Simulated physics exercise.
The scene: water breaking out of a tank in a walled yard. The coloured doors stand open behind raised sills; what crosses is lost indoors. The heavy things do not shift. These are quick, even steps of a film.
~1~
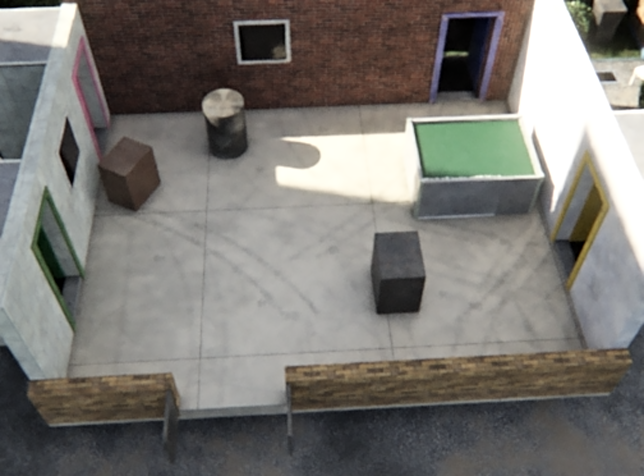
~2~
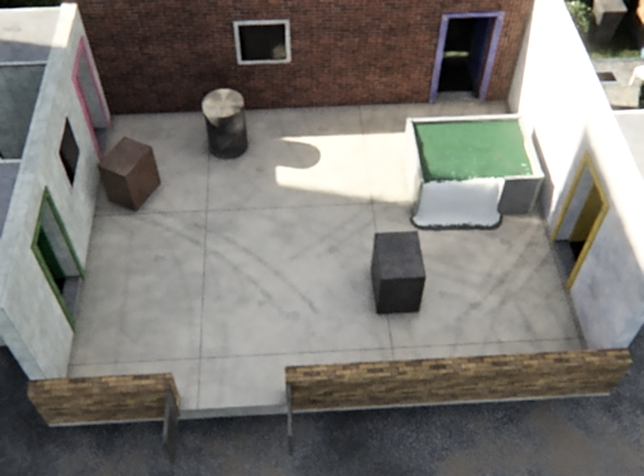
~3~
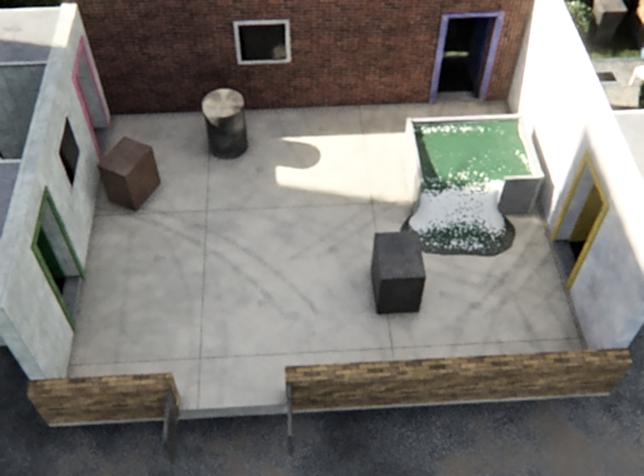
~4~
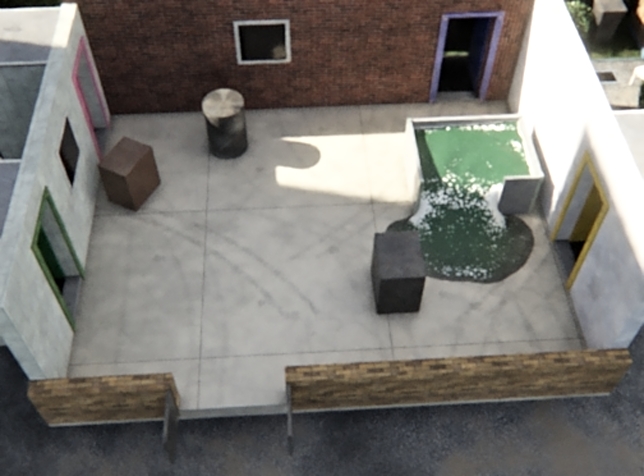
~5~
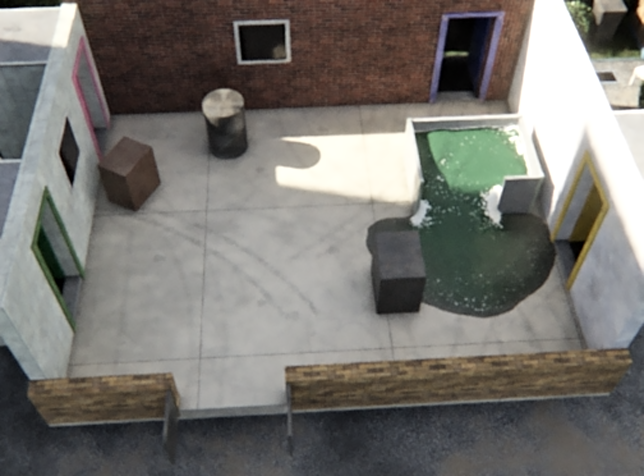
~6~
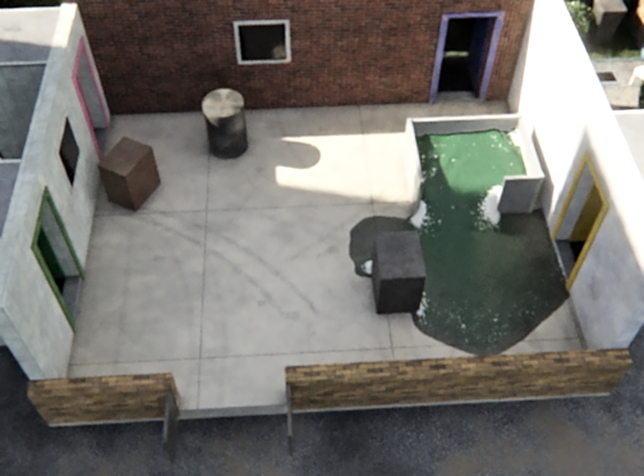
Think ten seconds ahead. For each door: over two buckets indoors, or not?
In the end: The yellow door floods; the blue door holds within the limit; the pink door holds within the limit; the green door holds within the limit.
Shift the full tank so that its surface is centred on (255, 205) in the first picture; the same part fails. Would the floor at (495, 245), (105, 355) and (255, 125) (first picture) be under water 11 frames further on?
As listed: Free of water, awash, no water.
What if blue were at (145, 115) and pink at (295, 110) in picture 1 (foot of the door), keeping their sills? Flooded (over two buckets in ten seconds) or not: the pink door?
The pink one keeps below it.
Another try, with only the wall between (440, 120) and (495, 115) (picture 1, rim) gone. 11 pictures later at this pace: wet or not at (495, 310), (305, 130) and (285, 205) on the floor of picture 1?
As listed: Clear, wet, clear.
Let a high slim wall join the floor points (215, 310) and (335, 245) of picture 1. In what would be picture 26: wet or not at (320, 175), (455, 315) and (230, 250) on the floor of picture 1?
One after the other: Flooded, flooded, clear.
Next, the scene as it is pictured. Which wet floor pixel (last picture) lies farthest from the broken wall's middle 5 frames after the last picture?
Roughly at (352, 385).
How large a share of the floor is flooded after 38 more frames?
Roughly 70 per cent.
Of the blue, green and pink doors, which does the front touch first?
That is the door marked green.
A moment on, water covers 25 % of the floor; the yellow door under two buckets in, the blue door not reached, the pink door not reached, the green door not reached.
Next, water covers 35 % of the floor; the yellow door under two buckets in, the blue door not reached, the pink door not reached, the green door not reached.
Then, water covers 60 % of the floor; the yellow door over two buckets in, the blue door not reached, the pink door not reached, the green door wet at the sill, nothing in.
Later, water covers 70 % of the floor; the yellow door over two buckets in, the blue door wet at the sill, nothing in, the pink door wet at the sill, nothing in, the green door wet at the sill, nothing in.
In the end, water covers 90 % of the floor; the yellow door over two buckets in, the blue door under two buckets in, the pink door wet at the sill, nothing in, the green door wet at the sill, nothing in.
